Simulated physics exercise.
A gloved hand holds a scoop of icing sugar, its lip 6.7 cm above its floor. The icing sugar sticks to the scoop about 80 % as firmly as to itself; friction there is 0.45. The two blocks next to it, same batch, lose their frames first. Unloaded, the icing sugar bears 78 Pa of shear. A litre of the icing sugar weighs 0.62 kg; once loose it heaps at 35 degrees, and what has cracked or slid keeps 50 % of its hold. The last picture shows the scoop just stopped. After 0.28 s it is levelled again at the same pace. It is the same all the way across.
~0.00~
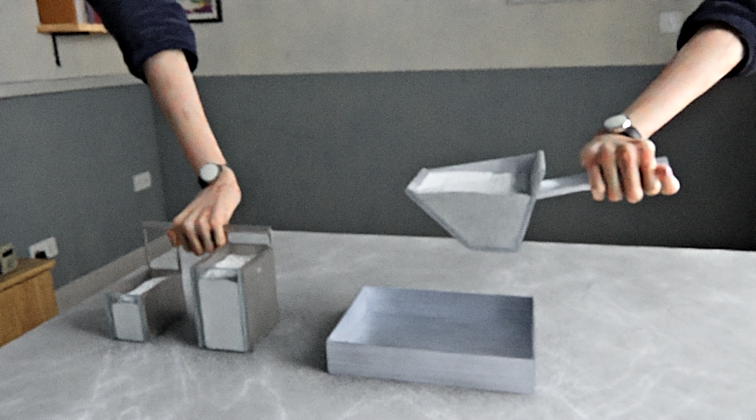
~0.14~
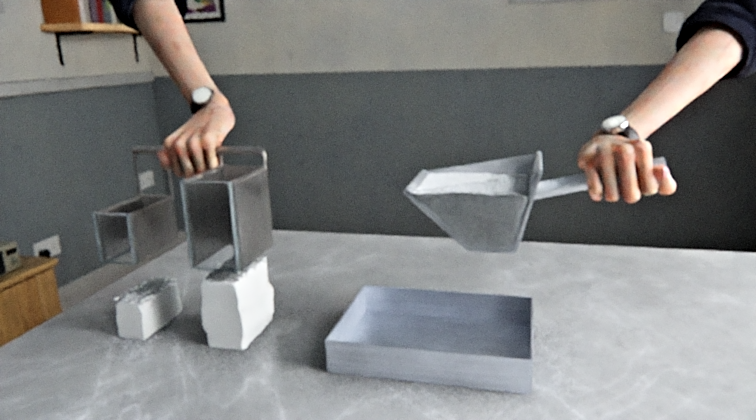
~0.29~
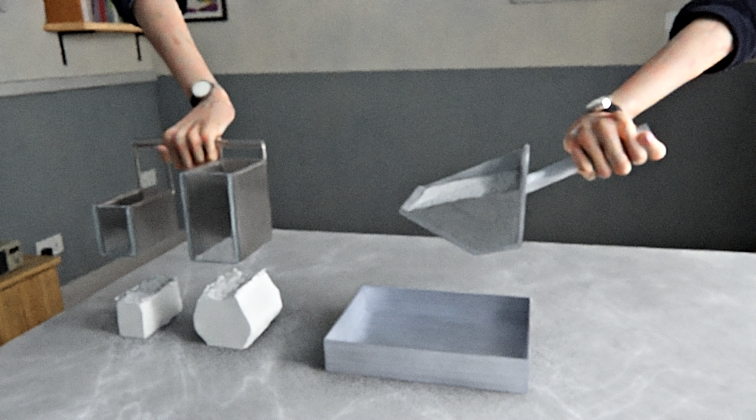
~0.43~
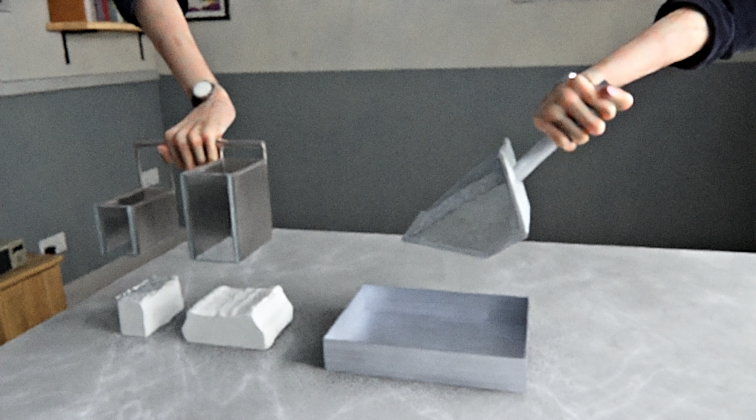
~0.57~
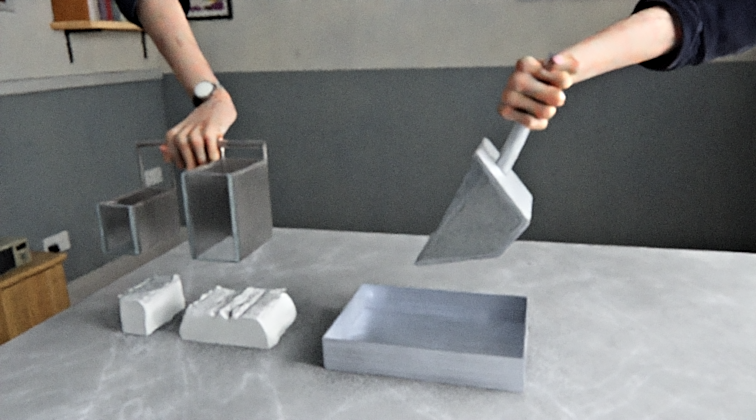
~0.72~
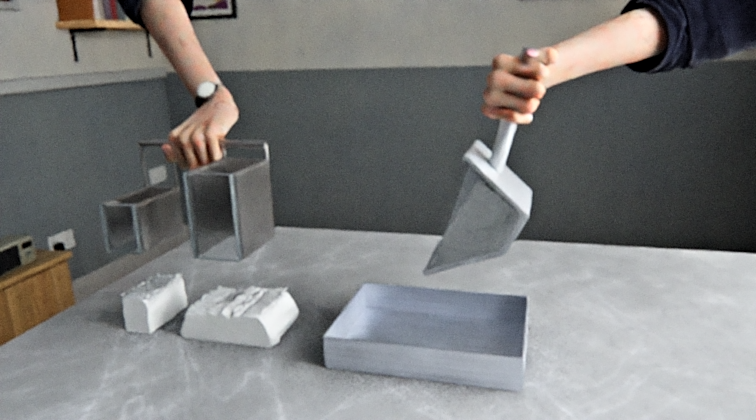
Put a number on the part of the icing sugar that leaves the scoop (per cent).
Close to 0 per cent.
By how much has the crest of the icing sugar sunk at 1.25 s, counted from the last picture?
About 0.0 cm.
After 0.96 s, the scoop is at 62 degrees and 0 % has left it.
After 1.25 s, the scoop is at 37 degrees and 0 % has left it.
After 1.53 s, the scoop is at 2 degrees and 0 % has left it.
After 1.82 s, the scoop is at 0 degrees and 0 % has left it.
After 1.93 s, the scoop is at 0 degrees and 0 % has left it.
